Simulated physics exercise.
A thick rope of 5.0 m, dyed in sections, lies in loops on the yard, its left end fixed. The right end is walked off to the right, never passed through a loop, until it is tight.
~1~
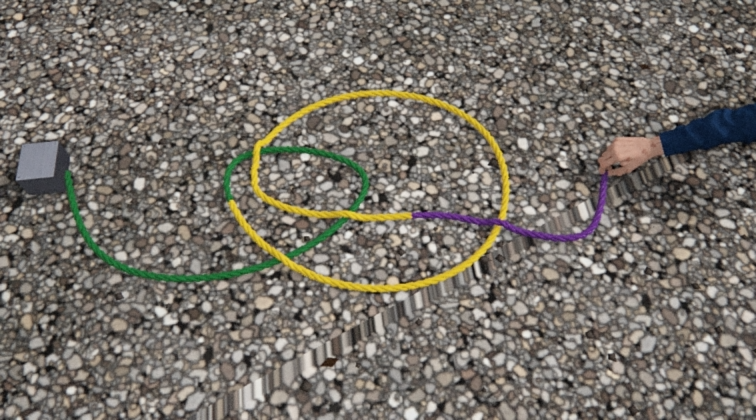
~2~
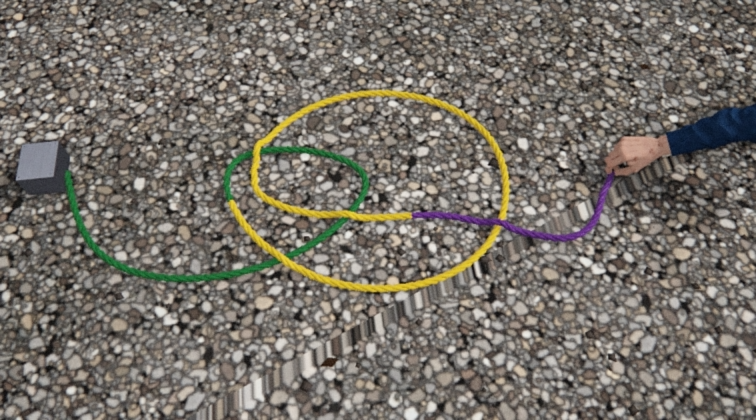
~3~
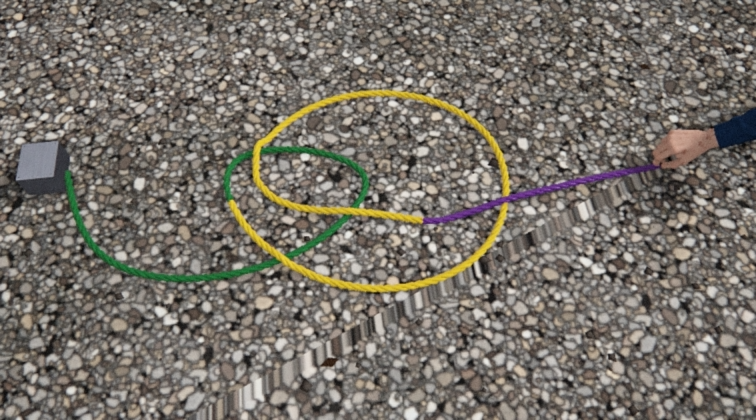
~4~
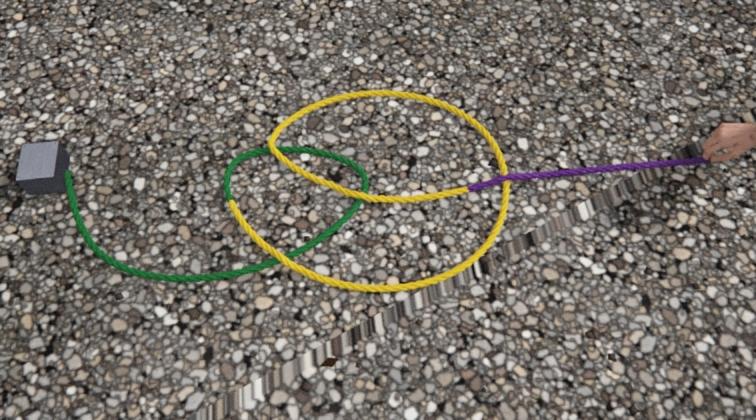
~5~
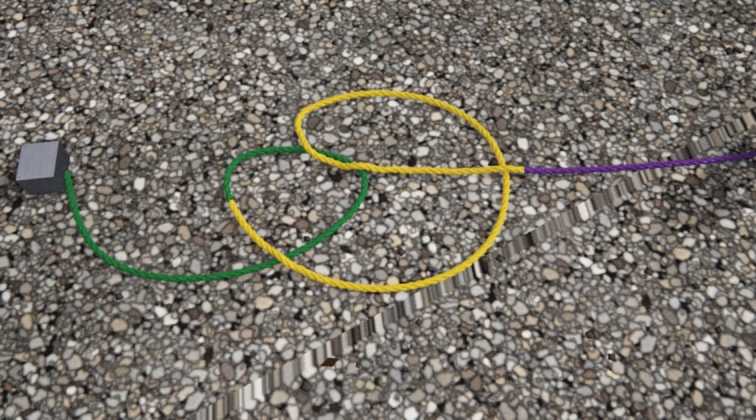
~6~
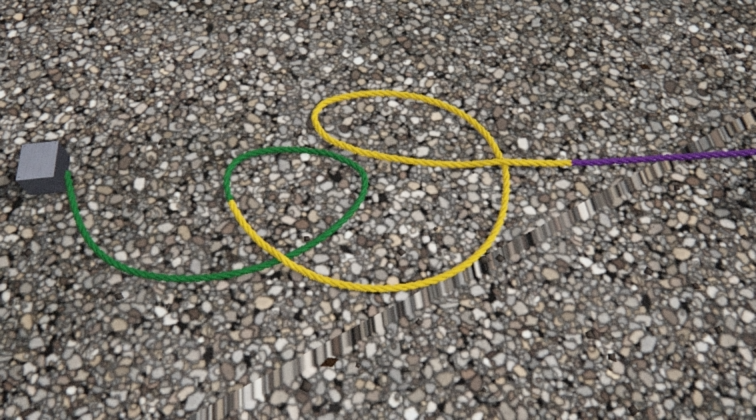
A hand pulls the purple end of a looped rope rightward, drawing yellow rope along.
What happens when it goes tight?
The rope straightens out.
Next, the ends are 2.9 m apart, loops still 59 cm across.
Then, the ends are 3.7 m apart, loops still 39 cm across.
After that, the ends are 4.5 m apart, loops still 36 cm across.
Later, the ends are 5.0 m apart, and it runs straight.
At the end, the ends are 5.0 m apart, and it runs straight.
